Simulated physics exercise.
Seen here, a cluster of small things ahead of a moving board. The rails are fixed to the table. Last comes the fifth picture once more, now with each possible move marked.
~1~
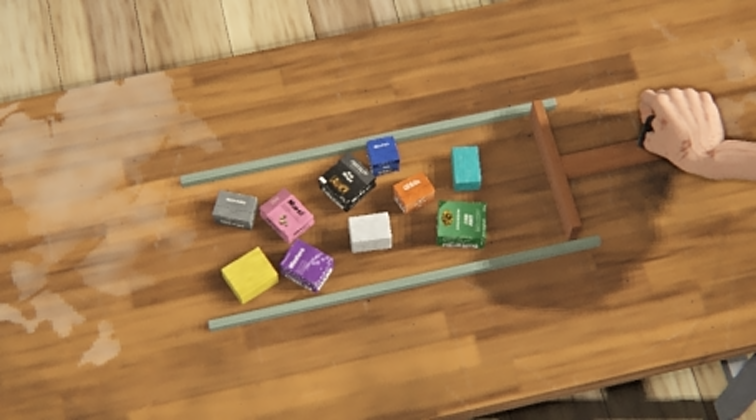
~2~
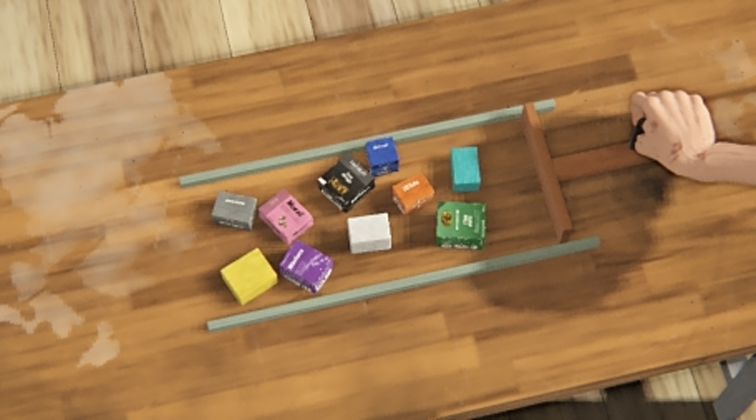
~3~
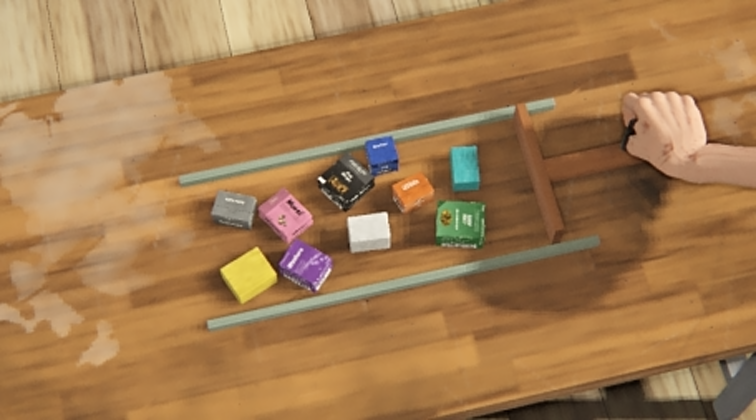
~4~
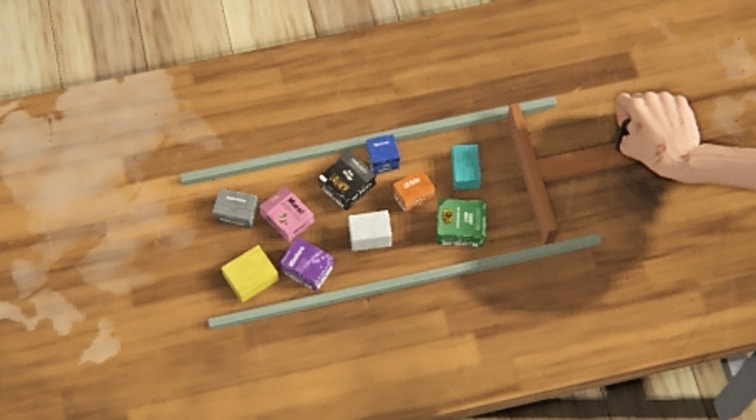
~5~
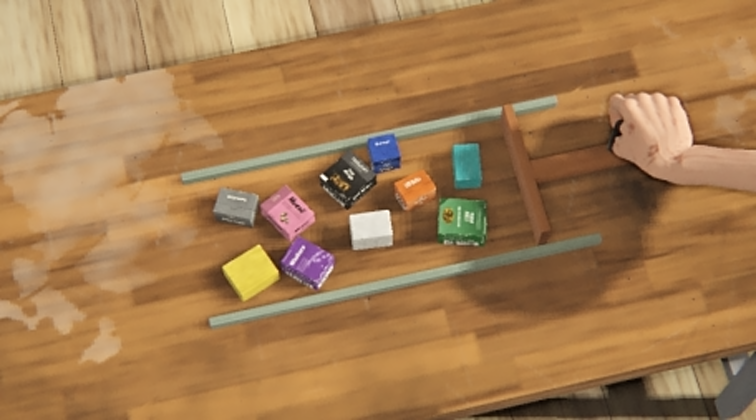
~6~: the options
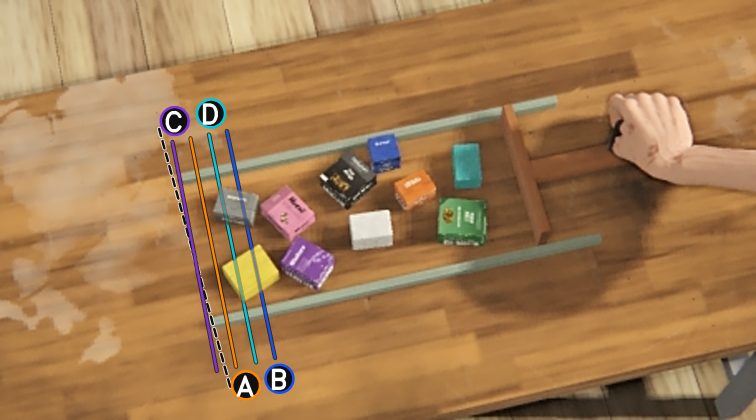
On a wooden tabletop, a hand slides a wooden board slowly left between two rails toward scattered colourful small boxes.
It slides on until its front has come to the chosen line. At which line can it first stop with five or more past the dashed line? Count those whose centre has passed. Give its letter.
B.
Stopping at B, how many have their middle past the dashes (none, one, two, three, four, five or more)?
In all, five or more.
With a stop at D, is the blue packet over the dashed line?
By then, no.
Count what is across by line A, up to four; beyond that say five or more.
In all, five or more.
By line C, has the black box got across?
Yes.
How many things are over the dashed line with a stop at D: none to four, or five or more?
It has five or more across.
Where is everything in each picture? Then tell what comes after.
The first frame shows white block (370, 233); green box (461, 225); yellow block (250, 276).
The second frame shows board (548, 164); orange box (413, 194).
The third frame shows board (540, 165); black box (347, 182).
The fourth frame shows board (533, 165); purple box (307, 264).
The fifth frame shows board (526, 166); blue packet (384, 154); white block (371, 230); green box (462, 222).
On the copy, A at (212, 248); B at (250, 240); C at (194, 252); D at (232, 244); the dashed line at (193, 253).
On B. First, board (428, 187); yellow block (251, 274); grey box (236, 208); none across.
Then, board (330, 208); yellow block (189, 291); grey box (200, 204); one across.
Finally, board (252, 225); yellow block (115, 321); purple box (158, 307); five across.
By contrast, A gets eight across, but is farther than needed; C gets ten across, but is farther than needed; D gets seven across, but is farther than needed.
